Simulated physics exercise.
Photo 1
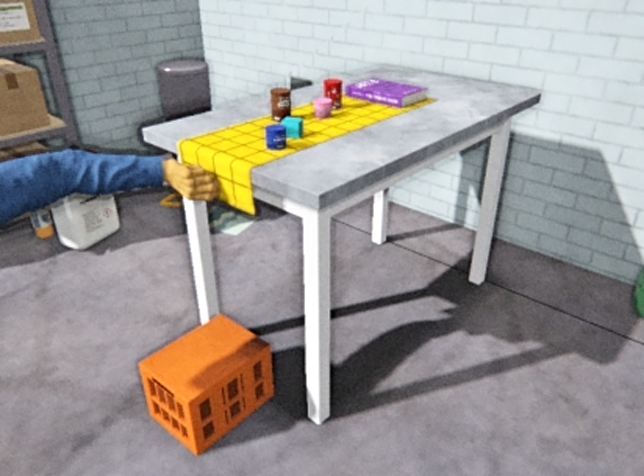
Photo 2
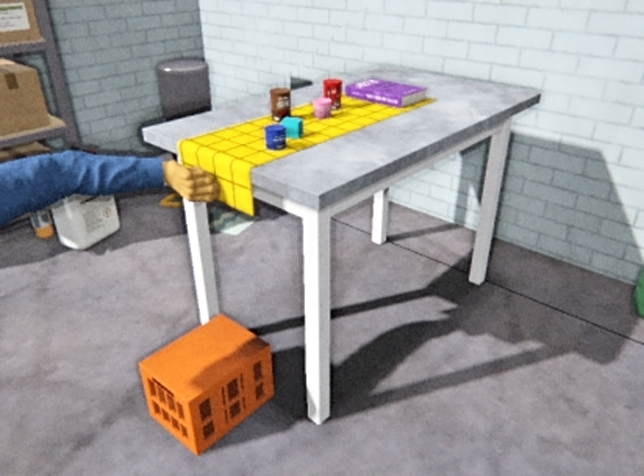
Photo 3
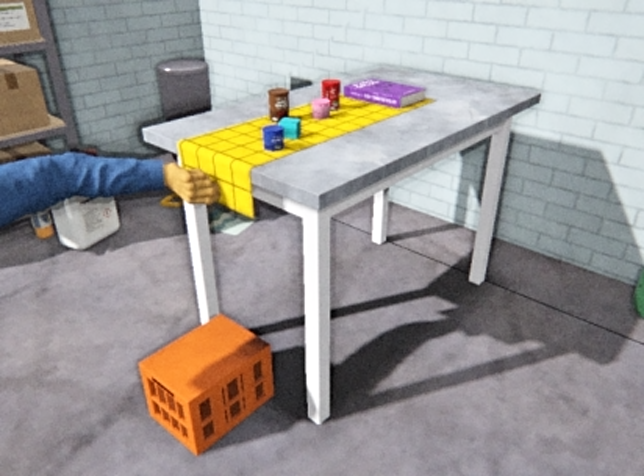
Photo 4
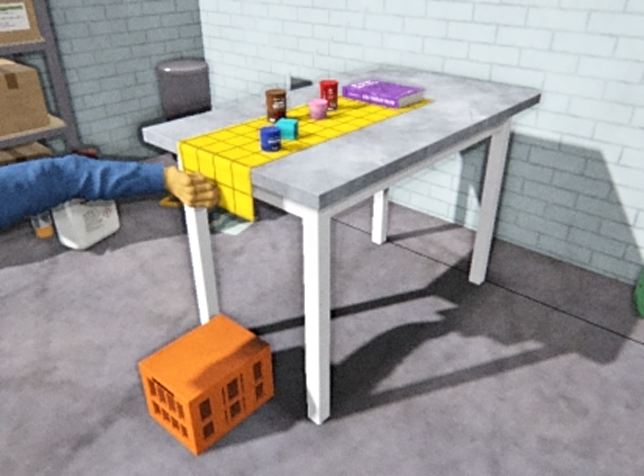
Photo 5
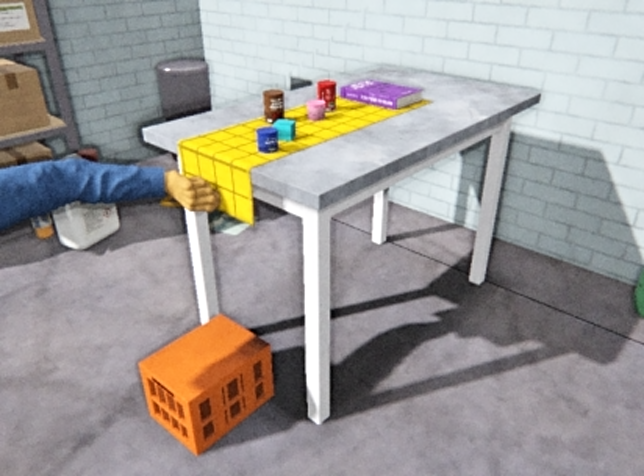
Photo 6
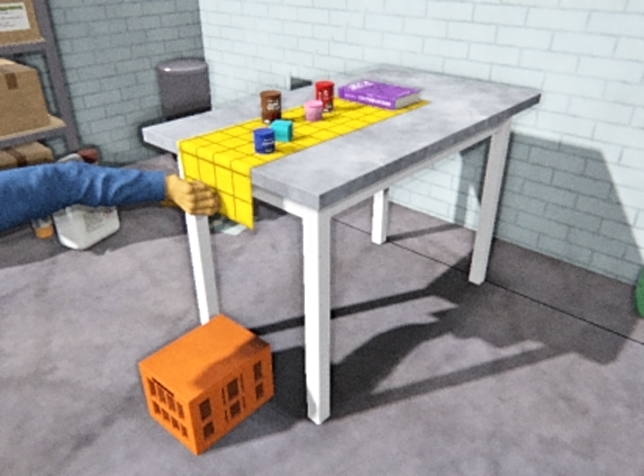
Yellow table runner sliding slowly toward a gripping hand at left, carrying small pots, cans, a cube and a purple book along.
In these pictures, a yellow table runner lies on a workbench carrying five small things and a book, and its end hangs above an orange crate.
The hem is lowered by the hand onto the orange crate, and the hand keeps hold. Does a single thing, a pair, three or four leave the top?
The drop will claim four items.
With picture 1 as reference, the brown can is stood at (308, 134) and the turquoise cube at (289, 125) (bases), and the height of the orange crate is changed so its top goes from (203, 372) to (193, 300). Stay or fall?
The brown can stays aboard, and the turquoise cube stays aboard.
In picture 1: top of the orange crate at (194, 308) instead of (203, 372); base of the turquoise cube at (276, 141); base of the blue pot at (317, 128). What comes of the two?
The turquoise cube does not stay aboard, and the blue pot stays aboard.
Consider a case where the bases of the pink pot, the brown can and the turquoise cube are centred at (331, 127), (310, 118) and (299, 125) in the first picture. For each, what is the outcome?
Watch the pink pot go down, the brown can go down and the turquoise cube go down.
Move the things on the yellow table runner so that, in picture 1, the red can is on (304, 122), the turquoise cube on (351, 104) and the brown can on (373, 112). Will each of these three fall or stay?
Red can: Off; turquoise cube: Still on; brown can: Still on.
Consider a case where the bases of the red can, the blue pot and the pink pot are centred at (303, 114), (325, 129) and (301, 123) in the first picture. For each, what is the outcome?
Outcome: Red can falls away, blue pot falls away, pink pot falls away.
Early on, hem near (223, 280); blue pot and turquoise cube gone.
Midway, hem near (225, 309); blue pot, turquoise cube and brown can gone.
Finally, hem on the crate; blue pot, turquoise cube, brown can and pink pot gone. The count of fallen things is four.
